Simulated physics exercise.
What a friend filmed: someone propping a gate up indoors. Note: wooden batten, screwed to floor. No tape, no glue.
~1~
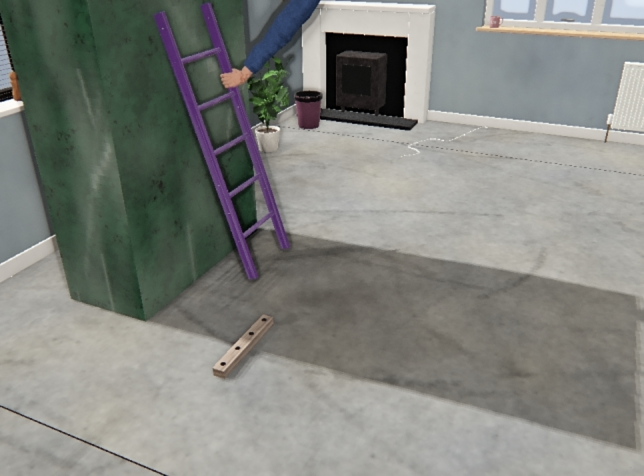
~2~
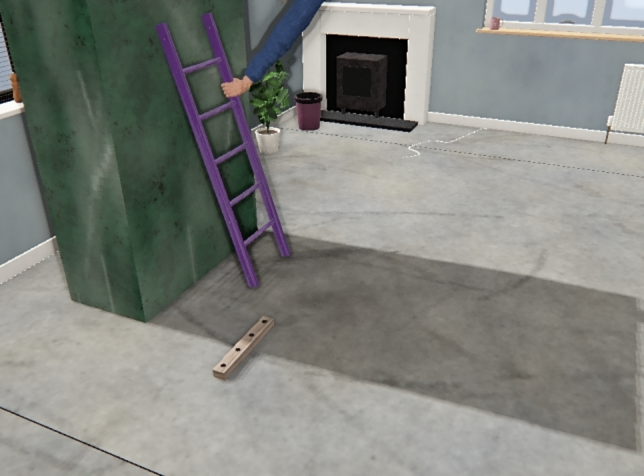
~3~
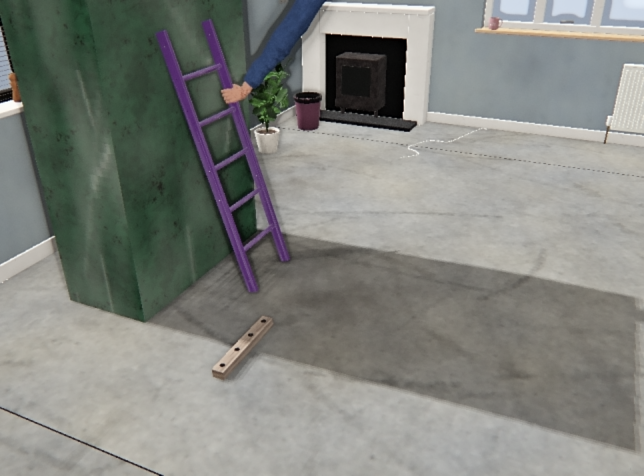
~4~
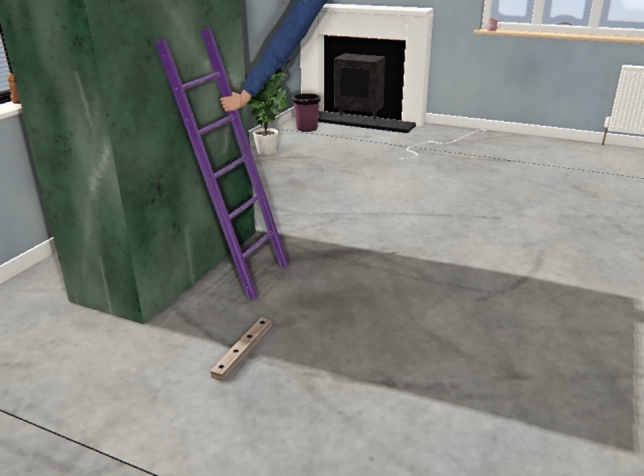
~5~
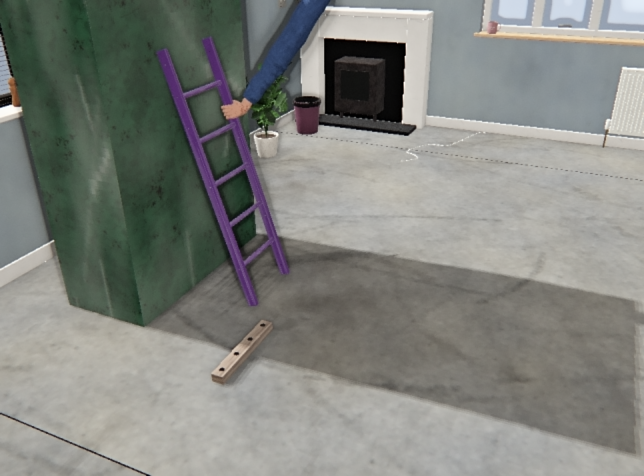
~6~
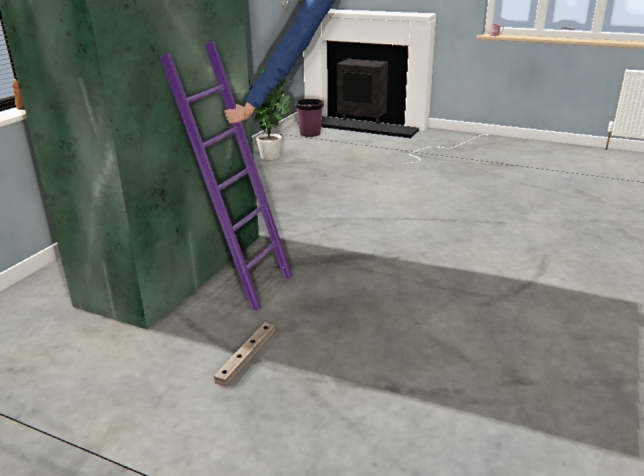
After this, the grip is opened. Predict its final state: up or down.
Chances are it will stand its ground.
Then, 0.90 s past the last view, purple gate at rest near (234, 179).
Finally, the purple gate stays up, near (234, 179).
